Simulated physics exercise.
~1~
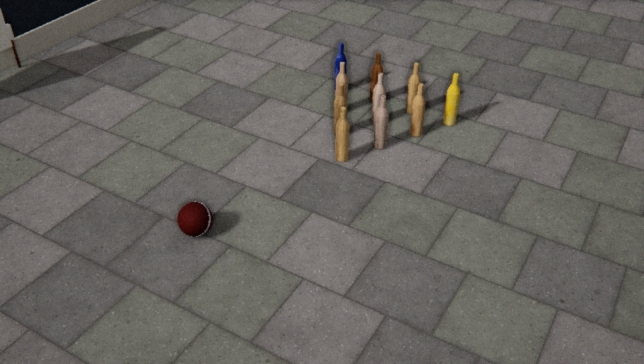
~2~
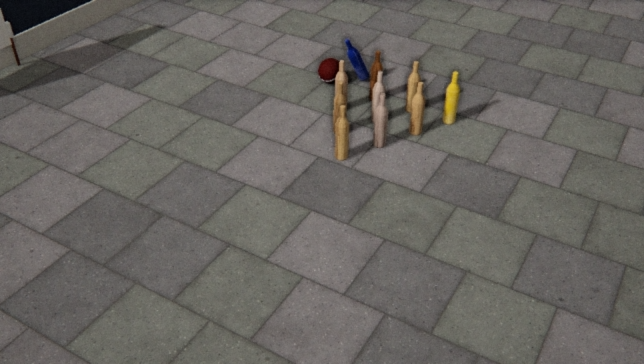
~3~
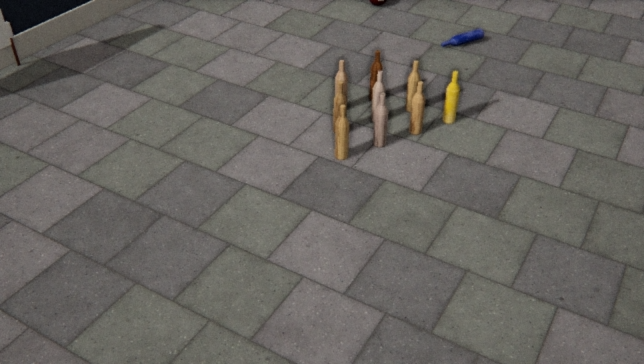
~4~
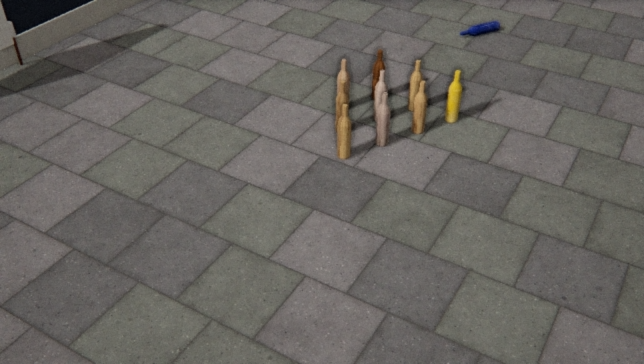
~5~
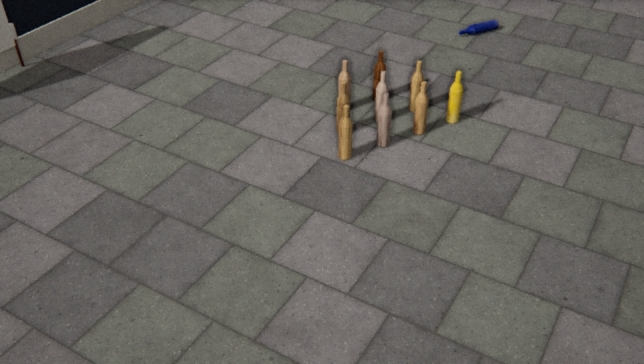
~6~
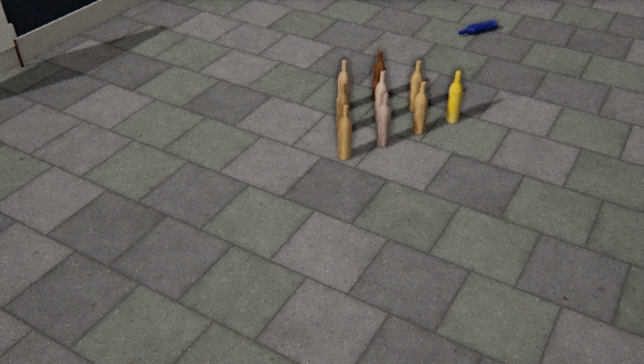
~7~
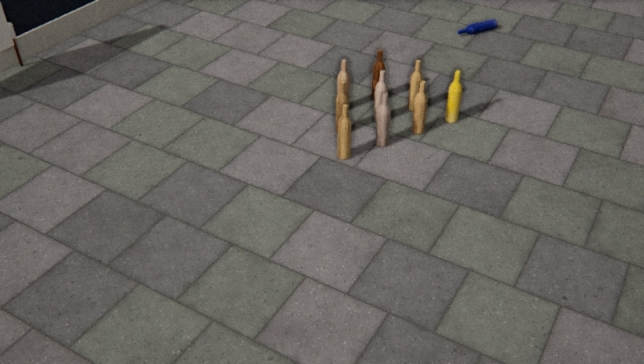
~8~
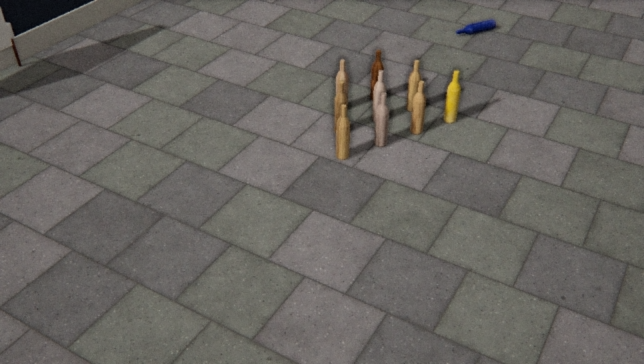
A dark red ball sits at the left on a floor of grey and greenish square tiles, seen from above at an angle by a slightly swaying camera. Bottle-shaped skittles stand in a tight cluster beyond it, mostly tan, with a blue one at the back left and a yellow one at the right. The ball rolls up and to the right and hits the blue skittle, which tips over. The ball carries on past the top edge and out of view, while the blue skittle slides right across the tiles. It ends lying flat behind the others, which remain standing, the yellow one unmoved.
